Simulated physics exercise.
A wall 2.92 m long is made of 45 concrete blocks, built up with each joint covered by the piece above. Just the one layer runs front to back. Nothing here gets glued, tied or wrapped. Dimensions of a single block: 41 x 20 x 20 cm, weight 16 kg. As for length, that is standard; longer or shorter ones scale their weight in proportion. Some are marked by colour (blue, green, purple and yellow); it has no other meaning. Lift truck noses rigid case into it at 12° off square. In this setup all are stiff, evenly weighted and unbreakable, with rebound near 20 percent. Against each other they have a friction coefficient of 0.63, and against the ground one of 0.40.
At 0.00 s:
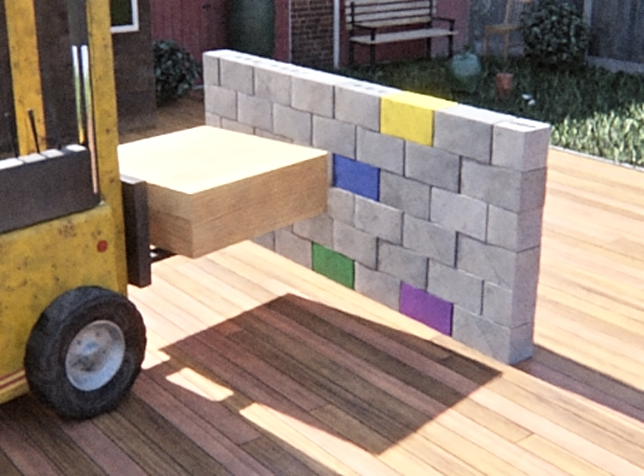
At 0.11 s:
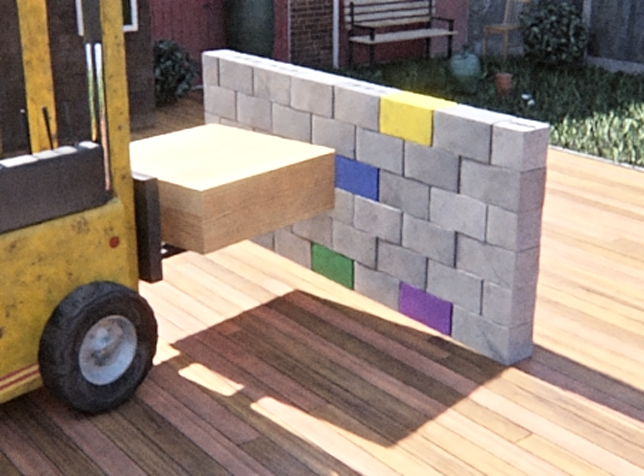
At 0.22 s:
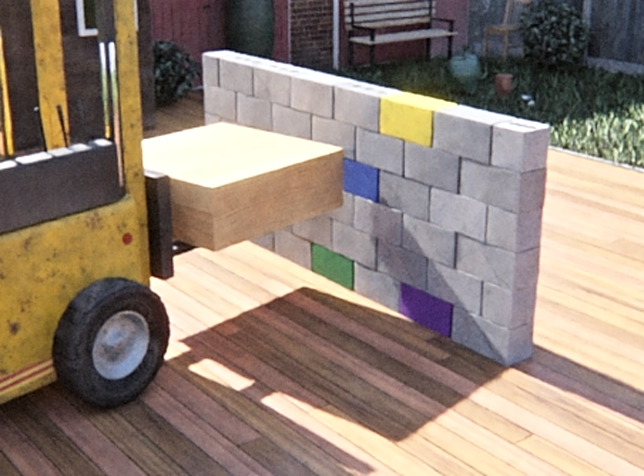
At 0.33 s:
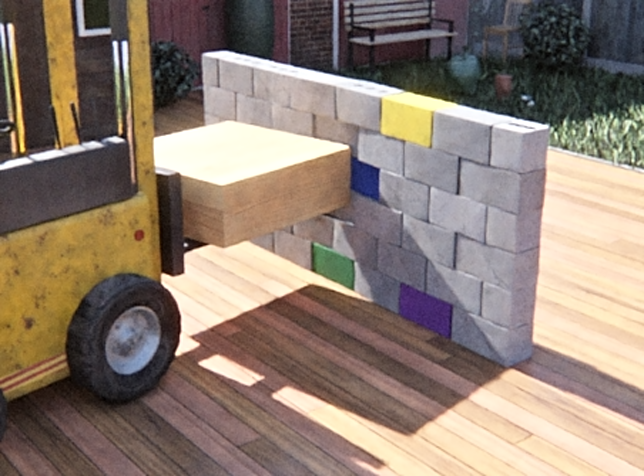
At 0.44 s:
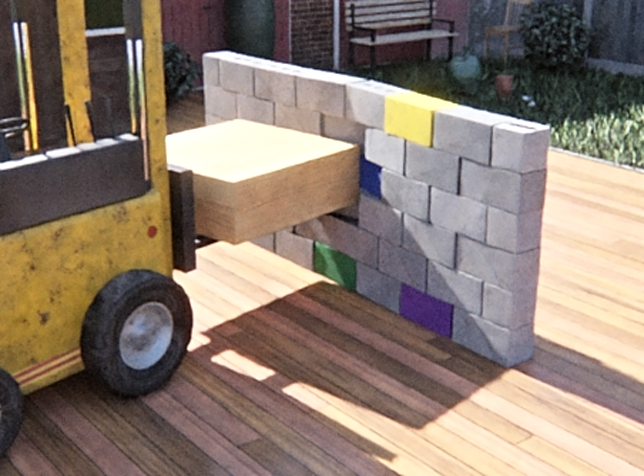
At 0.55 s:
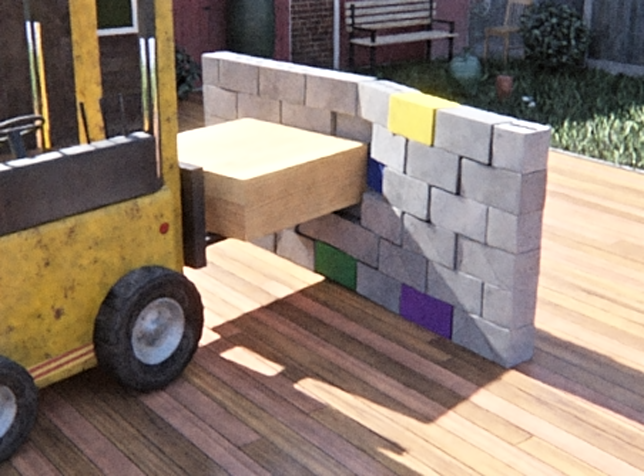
A yellow forklift drives a wooden block into a gray wall, pushing its middle blocks backward.
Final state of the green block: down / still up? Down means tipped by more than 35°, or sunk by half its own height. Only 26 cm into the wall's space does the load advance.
Still up.
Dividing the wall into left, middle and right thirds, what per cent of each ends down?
Per cent - left 60, middle 70, right 10.
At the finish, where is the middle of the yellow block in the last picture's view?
About pixel (588, 295).
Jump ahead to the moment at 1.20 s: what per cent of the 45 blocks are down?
35 percent by then.
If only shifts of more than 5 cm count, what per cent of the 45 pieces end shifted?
Share: 45 in a hundred.
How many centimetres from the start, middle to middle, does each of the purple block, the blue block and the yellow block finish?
The purple one ends 0 cm from where it began, the blue one 80 cm, and the yellow one 150 cm.
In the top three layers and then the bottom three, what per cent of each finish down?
Top share 70 per cent; bottom share 20 per cent.
After 0.84 s, none of the 45 blocks down, 29 disturbed; green block leaning 7°; blue block leaning 20°.
After 1.20 s, 15 of the 45 blocks down; green block unmoved; blue block leaning 58°, 31 cm lower.
After 1.62 s, 20 of the 45 blocks down; green block unmoved; blue block on its side.
At rest (2.6 s), 20 of the 45 blocks down; green block unmoved; yellow block on its side; blue block on its side. As the last picture would show them, middles, green block near (344, 264), yellow block near (588, 295).
